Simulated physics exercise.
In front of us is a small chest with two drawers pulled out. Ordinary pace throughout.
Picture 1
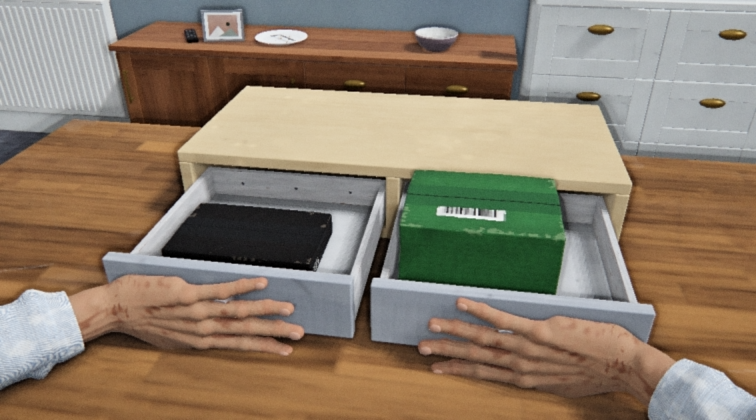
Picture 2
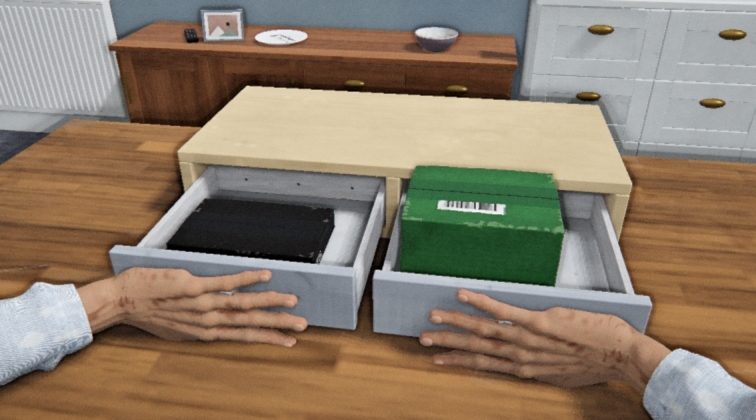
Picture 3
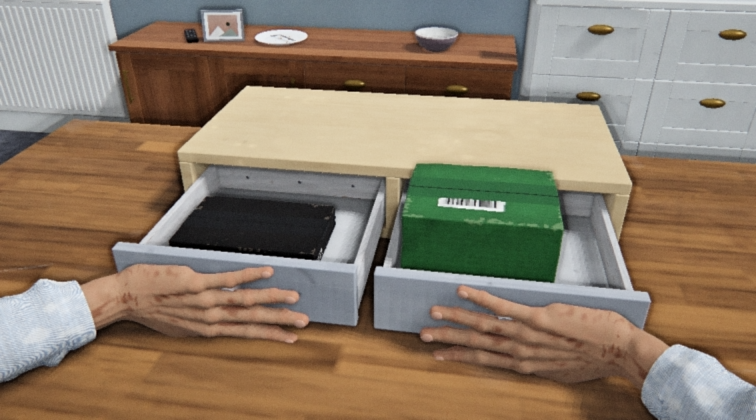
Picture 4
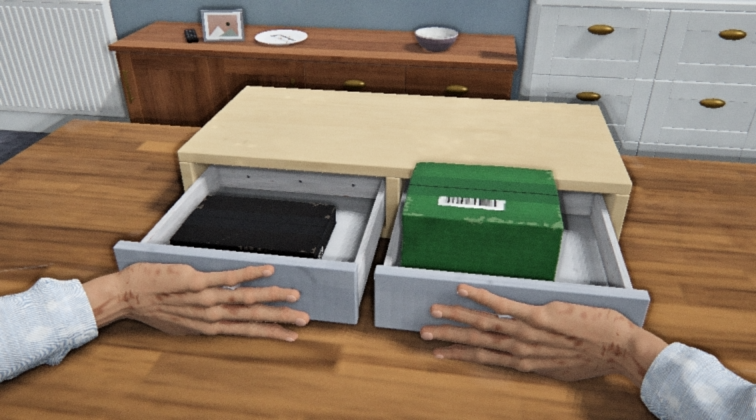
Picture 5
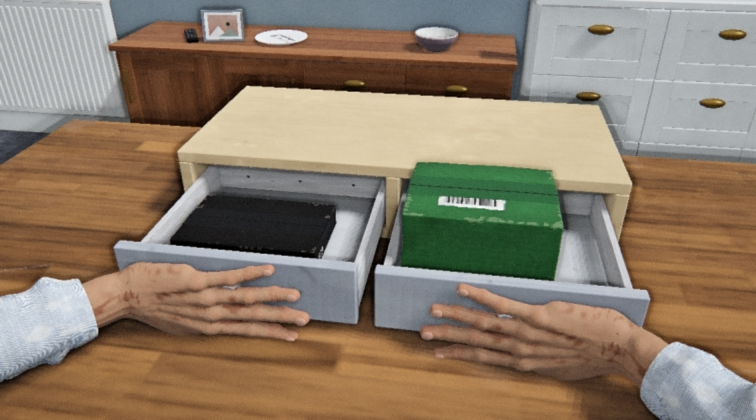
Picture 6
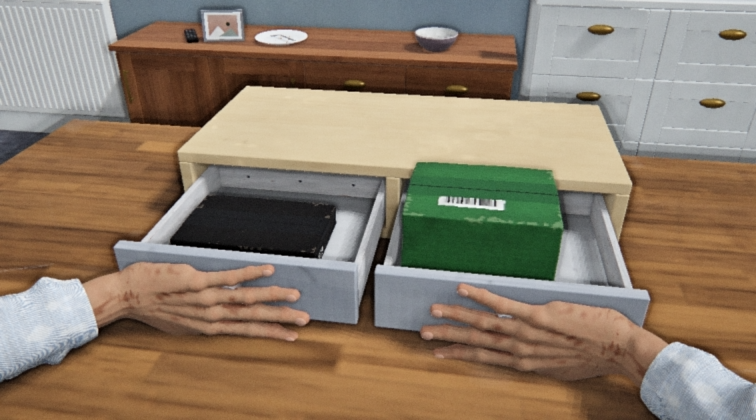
Two pale grey drawers stand wide open from a light wooden chest on a brown wood table, seen from just above the hands resting at their fronts. A flat black box lies in the left drawer and a taller green box with a barcode label sits in the right, before a wooden sideboard and white drawers. Both drawers and hands shift very slightly inward toward the chest, then stay nearly still.
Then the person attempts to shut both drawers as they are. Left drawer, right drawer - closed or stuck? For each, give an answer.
Left drawer - closed. Right drawer - stuck.
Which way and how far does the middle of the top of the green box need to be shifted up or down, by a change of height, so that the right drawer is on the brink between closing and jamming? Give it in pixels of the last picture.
Down by around 28 pixels.
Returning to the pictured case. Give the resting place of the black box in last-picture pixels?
(302, 160).
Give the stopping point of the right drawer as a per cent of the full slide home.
It gets roughly 25 percent of the way before stopping.
Then, 0.38 s past the last view, left drawer starting in; right drawer starting in.
Finally, the left drawer shuts flush; the right drawer stays ajar.
